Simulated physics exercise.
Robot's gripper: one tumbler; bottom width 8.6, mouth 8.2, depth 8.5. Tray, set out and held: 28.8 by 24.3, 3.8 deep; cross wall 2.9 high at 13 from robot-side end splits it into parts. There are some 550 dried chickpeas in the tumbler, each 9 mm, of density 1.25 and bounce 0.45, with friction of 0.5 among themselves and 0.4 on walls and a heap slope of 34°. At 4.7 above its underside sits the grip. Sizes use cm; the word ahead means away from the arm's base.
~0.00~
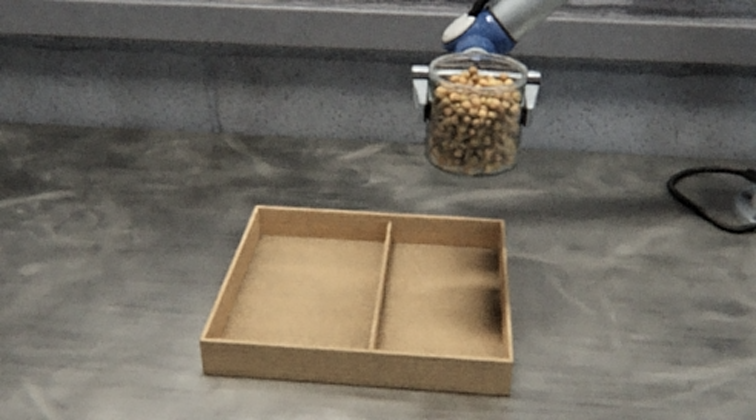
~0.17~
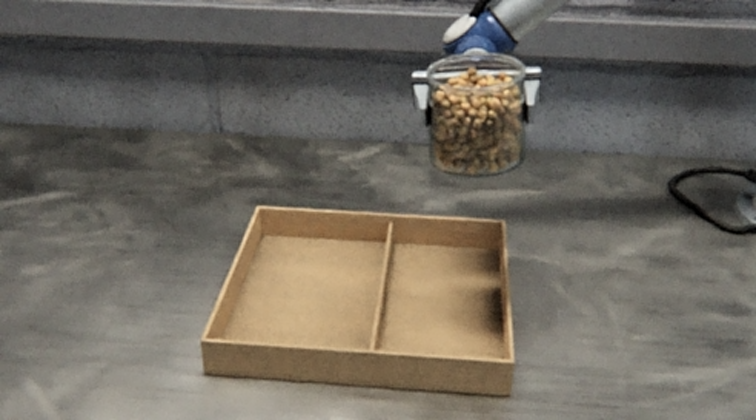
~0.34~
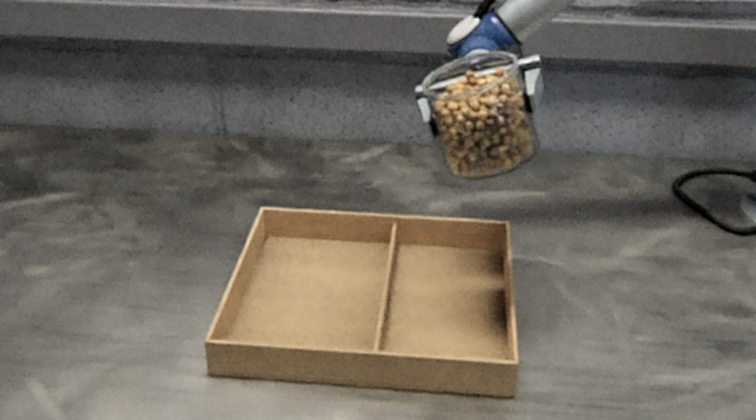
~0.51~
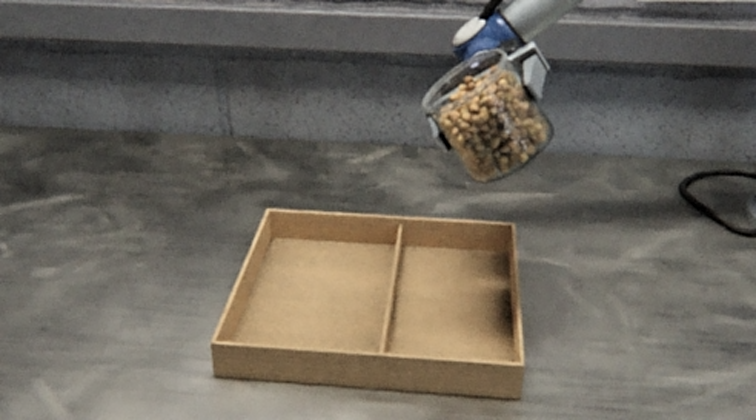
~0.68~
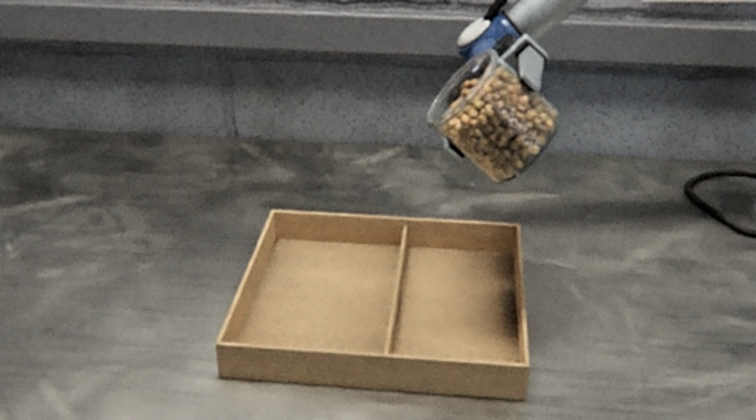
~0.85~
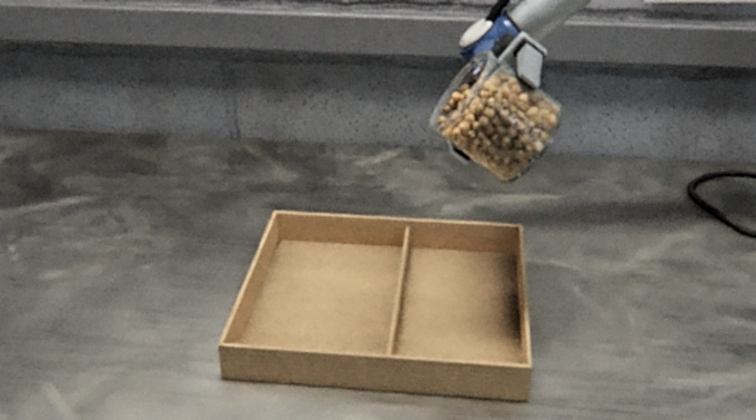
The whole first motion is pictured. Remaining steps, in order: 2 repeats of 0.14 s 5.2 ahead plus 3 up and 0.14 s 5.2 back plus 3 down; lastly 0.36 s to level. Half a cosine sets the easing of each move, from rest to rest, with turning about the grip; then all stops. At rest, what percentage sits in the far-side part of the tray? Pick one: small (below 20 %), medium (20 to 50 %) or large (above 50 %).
Medium.
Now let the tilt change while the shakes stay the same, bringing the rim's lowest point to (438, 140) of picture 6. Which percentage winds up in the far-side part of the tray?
Close to 75 in a hundred.
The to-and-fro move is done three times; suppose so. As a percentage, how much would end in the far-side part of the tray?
In that case, some 40 per cent.
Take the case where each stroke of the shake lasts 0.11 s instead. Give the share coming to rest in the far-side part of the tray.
That gives about 55 percent.
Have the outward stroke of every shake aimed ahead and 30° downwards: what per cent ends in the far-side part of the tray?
5 %.
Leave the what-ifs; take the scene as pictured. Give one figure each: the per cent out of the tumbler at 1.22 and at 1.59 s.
At the first moment 30 per cent, at the second 50 per cent.
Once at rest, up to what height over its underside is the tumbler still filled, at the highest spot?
About 5.5 cm.
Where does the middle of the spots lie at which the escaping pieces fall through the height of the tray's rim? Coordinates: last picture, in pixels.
They come through centred close to (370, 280).
By 1.22 s, tilted 54° forward, highest piece 27 above the table; 380 in the tumbler, 56 in the far-side part, 13 in the robot-side part, 99 in flight or on a rim.
By 1.59 s, tilted 28° forward, highest piece 25 above the table; 285 in the tumbler, 195 in the far-side part, 62 in the robot-side part, 2 on the table or floor, 4 in flight or on a rim.
By 1.97 s, level, highest piece 24 above the table; 285 in the tumbler, 197 in the far-side part, 64 in the robot-side part, 2 on the table or floor.
By 3.02 s, level, highest piece 24 above the table; 285 in the tumbler, 197 in the far-side part, 64 in the robot-side part, 2 on the table or floor.
Final count, 285 in the tumbler, 197 in the far-side part, 64 in the robot-side part, 2 on the table or floor. That is 36 % in the far-side part of the tray.
